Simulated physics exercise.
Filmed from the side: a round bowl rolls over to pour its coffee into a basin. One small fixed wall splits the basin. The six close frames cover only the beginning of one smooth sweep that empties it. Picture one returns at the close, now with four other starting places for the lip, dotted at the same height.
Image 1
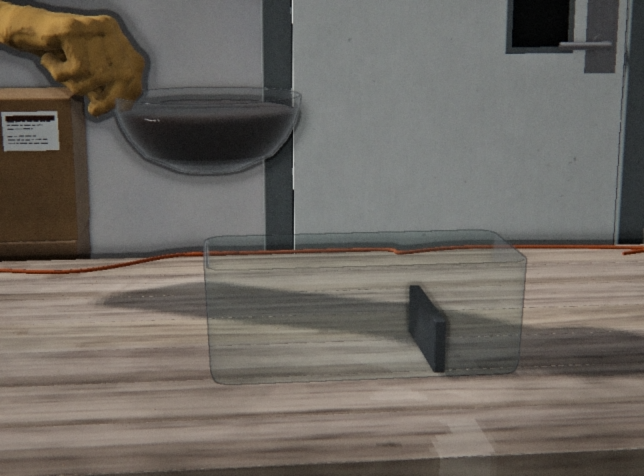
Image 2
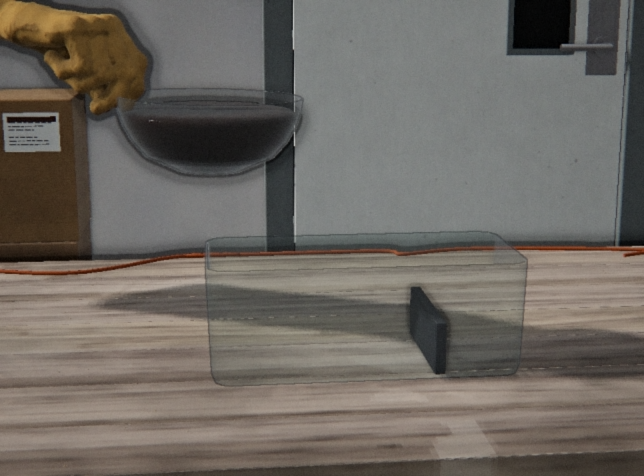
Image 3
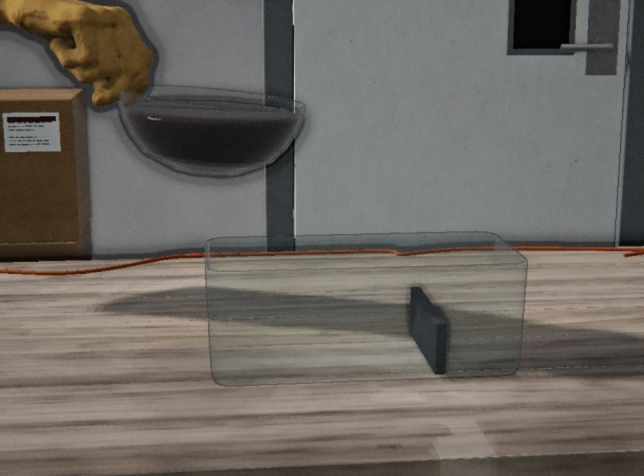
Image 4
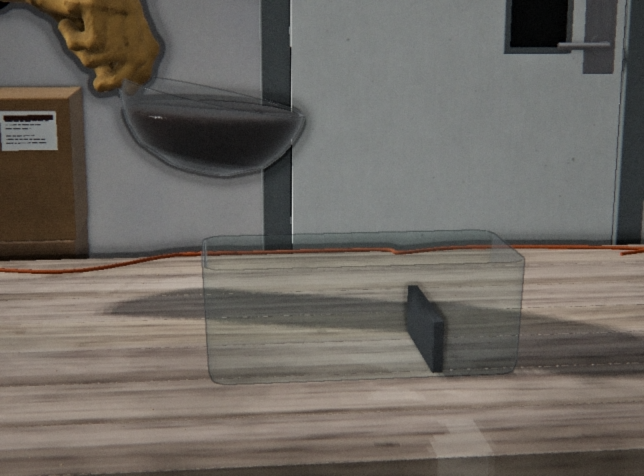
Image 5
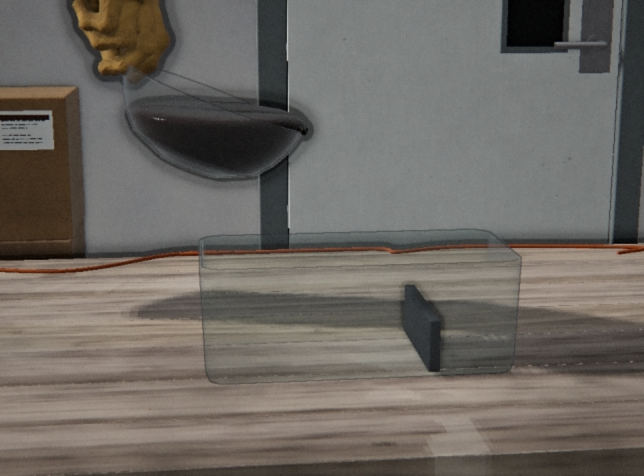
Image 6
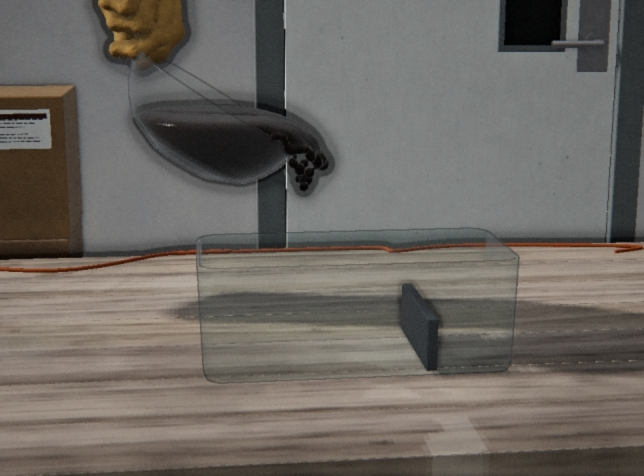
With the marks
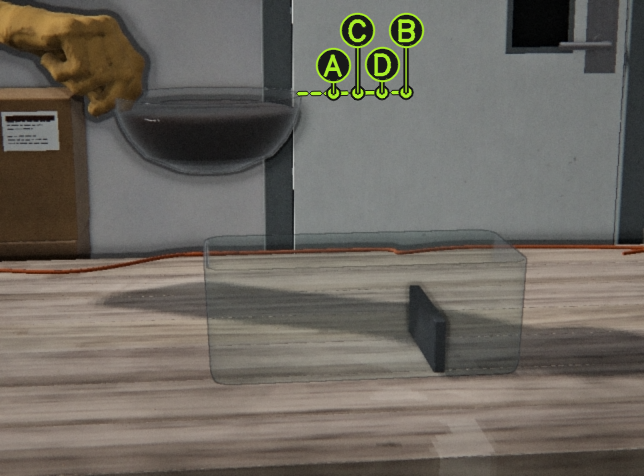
Above a clear basin, a gloved hand tips a round bowl rightward until dark coffee spills out.
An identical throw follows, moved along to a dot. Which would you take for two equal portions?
Use place D.
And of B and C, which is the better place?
B.
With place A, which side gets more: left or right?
More ends on the left.
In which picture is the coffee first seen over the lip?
Picture 5.
On the marked copy, A at (333, 93); B at (406, 92); C at (357, 92); D at (382, 92).
For place A, about 86 % ends left of the wall and 7 % right of it; 7 % is lost outside.
For place B, about 37 % ends left of the wall and 60 % right of it; 3 % is lost outside.
For place C, about 67 % ends left of the wall and 28 % right of it; 5 % is lost outside.
For place D, about 49 % ends left of the wall and 47 % right of it; 4 % is lost outside.
